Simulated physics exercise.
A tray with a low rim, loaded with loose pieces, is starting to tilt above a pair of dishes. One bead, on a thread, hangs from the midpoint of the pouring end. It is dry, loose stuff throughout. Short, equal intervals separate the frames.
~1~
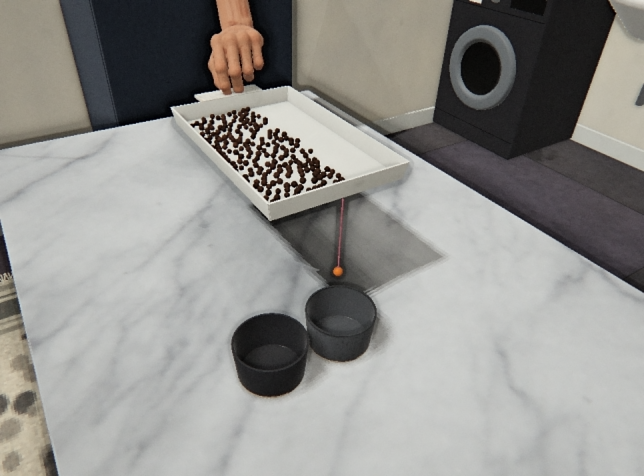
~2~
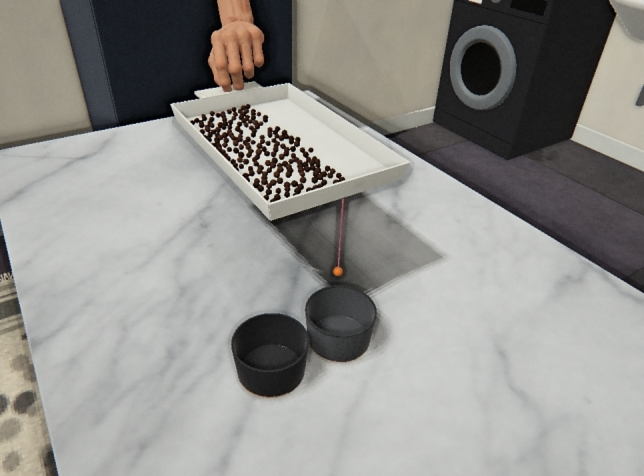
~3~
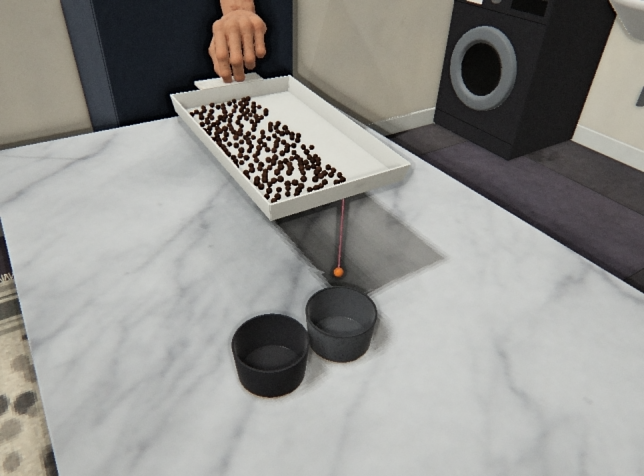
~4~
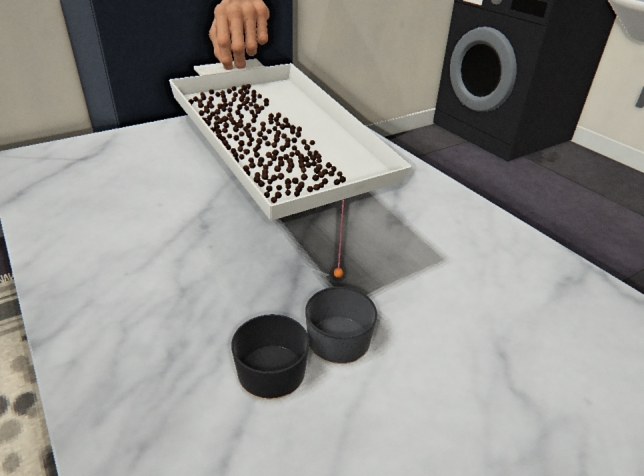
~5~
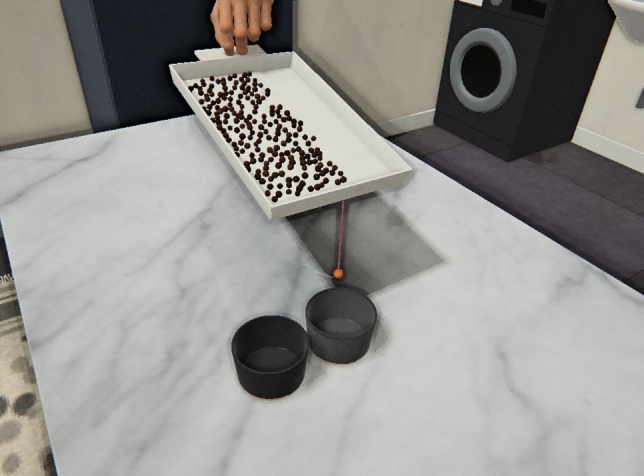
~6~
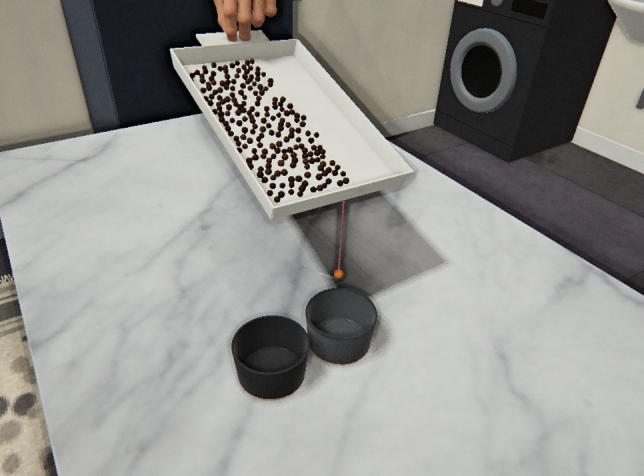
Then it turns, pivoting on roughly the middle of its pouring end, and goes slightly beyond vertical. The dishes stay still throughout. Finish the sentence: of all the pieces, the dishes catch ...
... fewer than half.
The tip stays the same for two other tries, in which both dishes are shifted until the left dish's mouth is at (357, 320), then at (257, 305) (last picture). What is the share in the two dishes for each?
First 80 per cent, second 0 per cent.
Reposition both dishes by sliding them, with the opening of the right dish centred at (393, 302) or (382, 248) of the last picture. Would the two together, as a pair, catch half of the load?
Placing 1: A majority of it. Placing 2: A minority of it.
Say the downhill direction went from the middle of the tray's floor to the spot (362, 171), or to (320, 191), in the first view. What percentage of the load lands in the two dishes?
Respectively 0 % and 70 %.
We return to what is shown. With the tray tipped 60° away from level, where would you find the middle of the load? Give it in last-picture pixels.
Somewhere about pixel (345, 183).
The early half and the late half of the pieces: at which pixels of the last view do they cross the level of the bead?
Half one: (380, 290), half two: (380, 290).
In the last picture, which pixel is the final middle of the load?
(381, 335).
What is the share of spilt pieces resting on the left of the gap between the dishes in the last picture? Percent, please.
Left portion: Around 0 %.
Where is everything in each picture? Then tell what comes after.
In the first frame, corners of the pouring end at (270, 201) and (404, 161), level; middle of the load at (259, 148), allspice berries; left dish at (289, 379); right dish at (360, 344); bead on its thread at (338, 271).
In the second frame, corners of the pouring end at (270, 201) and (405, 161), level; middle of the load at (259, 146).
In the third frame, corners of the pouring end at (271, 202) and (406, 163), tipped barely, lowest at the right corner; middle of the load at (260, 141).
In the fourth frame, corners of the pouring end at (272, 202) and (407, 165), tipped a little, lowest at the right corner; middle of the load at (260, 134).
In the fifth frame, corners of the pouring end at (274, 203) and (408, 167), tipped a little, lowest at the right corner; middle of the load at (261, 127).
In the sixth frame, corners of the pouring end at (275, 204) and (409, 169), tipped clearly, lowest at the right corner; middle of the load at (264, 121); left dish at (290, 382); right dish at (361, 347).
Soon, tray tipped steeply; nearly all on the tray; a small part in the air.
A while on, tray tipped right over; most on the tray; a stray few in the right dish; a small part outside both; a stray few in the air.
Towards the end, tray tipped past a quarter turn; about a third in the right dish; about two thirds outside both.
Finally, tray tipped past a quarter turn; none in the left dish; about a third in the right dish; about two thirds outside both.
